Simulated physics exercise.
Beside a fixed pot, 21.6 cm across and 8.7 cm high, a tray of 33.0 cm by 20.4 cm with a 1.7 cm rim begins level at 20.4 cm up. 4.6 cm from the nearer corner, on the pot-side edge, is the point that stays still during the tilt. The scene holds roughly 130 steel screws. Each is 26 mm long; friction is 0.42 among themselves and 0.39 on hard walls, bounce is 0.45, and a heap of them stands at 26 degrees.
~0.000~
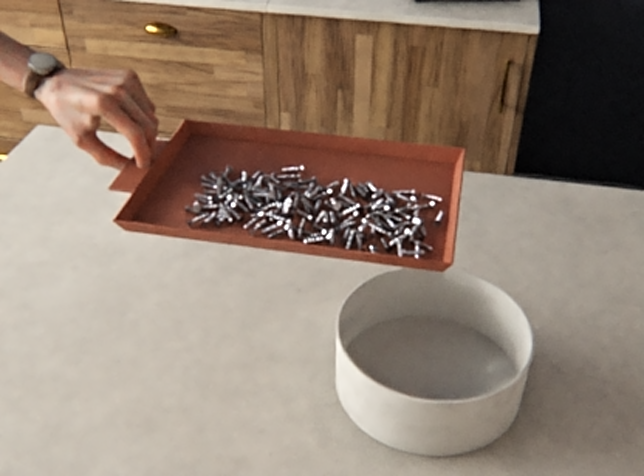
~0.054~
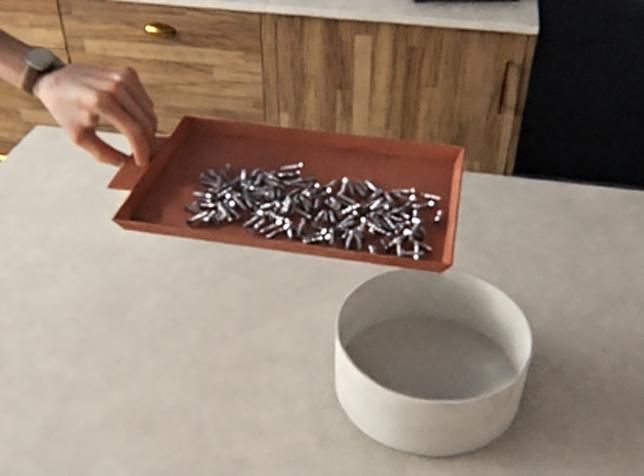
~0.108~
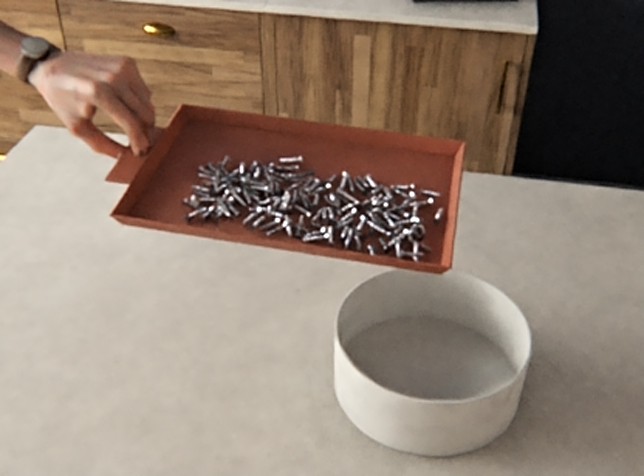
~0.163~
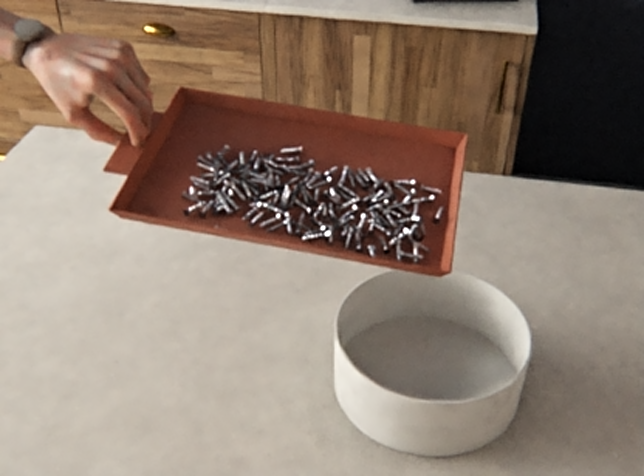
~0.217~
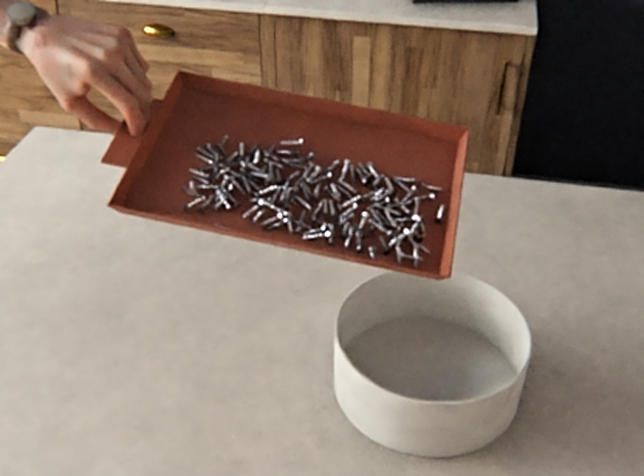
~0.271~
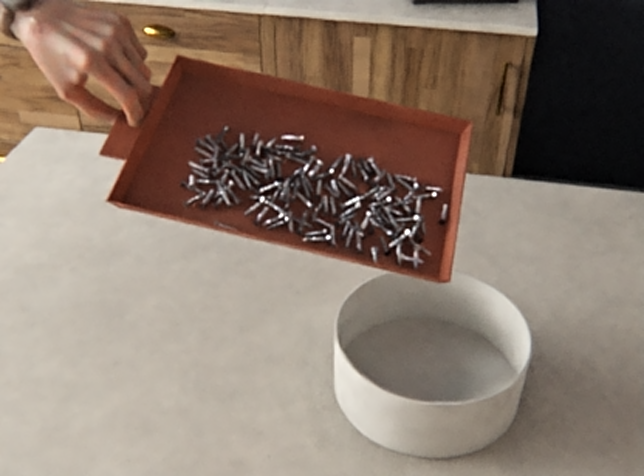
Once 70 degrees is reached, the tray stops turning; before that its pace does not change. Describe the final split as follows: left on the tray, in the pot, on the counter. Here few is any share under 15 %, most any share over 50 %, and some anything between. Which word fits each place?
Tray: Few; pot: Most; counter: Some.
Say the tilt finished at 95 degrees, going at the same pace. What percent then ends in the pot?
I'd expect some 70 per cent in the pot.
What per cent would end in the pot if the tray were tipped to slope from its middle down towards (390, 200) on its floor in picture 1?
65 %.
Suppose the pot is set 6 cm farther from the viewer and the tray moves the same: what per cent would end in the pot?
In that setup it would come to near 10 per cent.
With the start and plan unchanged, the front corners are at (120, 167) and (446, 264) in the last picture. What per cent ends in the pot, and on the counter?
Final per cent - pot 90, counter 5.
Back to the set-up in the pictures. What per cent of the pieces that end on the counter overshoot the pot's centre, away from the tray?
About 10 per cent.
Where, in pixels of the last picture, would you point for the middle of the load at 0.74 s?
I reckon close to (360, 254).
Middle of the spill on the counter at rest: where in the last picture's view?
(324, 467), roughly.
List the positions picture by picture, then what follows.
Tray tilt 0 degrees, front corners at (123, 217) and (444, 258); middle of the pieces at (306, 206); pot at (434, 327), in the first picture.
Tray tilt 1 degrees, front corners at (122, 216) and (444, 259); middle of the pieces at (305, 205), in the second picture.
Tray tilt 4 degrees, front corners at (120, 211) and (443, 261), lowest corner right front; middle of the pieces at (305, 201), in the third picture.
Tray tilt 9 degrees, front corners at (119, 206) and (443, 265), lowest corner right front; middle of the pieces at (305, 196), in the fourth picture.
Tray tilt 14 degrees, front corners at (118, 201) and (443, 269), lowest corner right front; middle of the pieces at (305, 192), in the fifth picture.
Tray tilt 19 degrees, front corners at (117, 196) and (443, 273), lowest corner right front; middle of the pieces at (306, 189); pot at (432, 329). Its pace works out near 90 degrees a second, in the sixth picture.
After 0.55 s, tilt 44 degrees; the tray holds 100 %, the pot 0 %.
After 0.74 s, tilt 61 degrees; the tray holds 95 %, the pot 0 %.
Then, at 1.05 s, tilt 70 degrees; the tray holds 15 %, the pot 45 %.
In the end, at 2.2 s, tray 0 %, pot 70 %, counter 25 %.
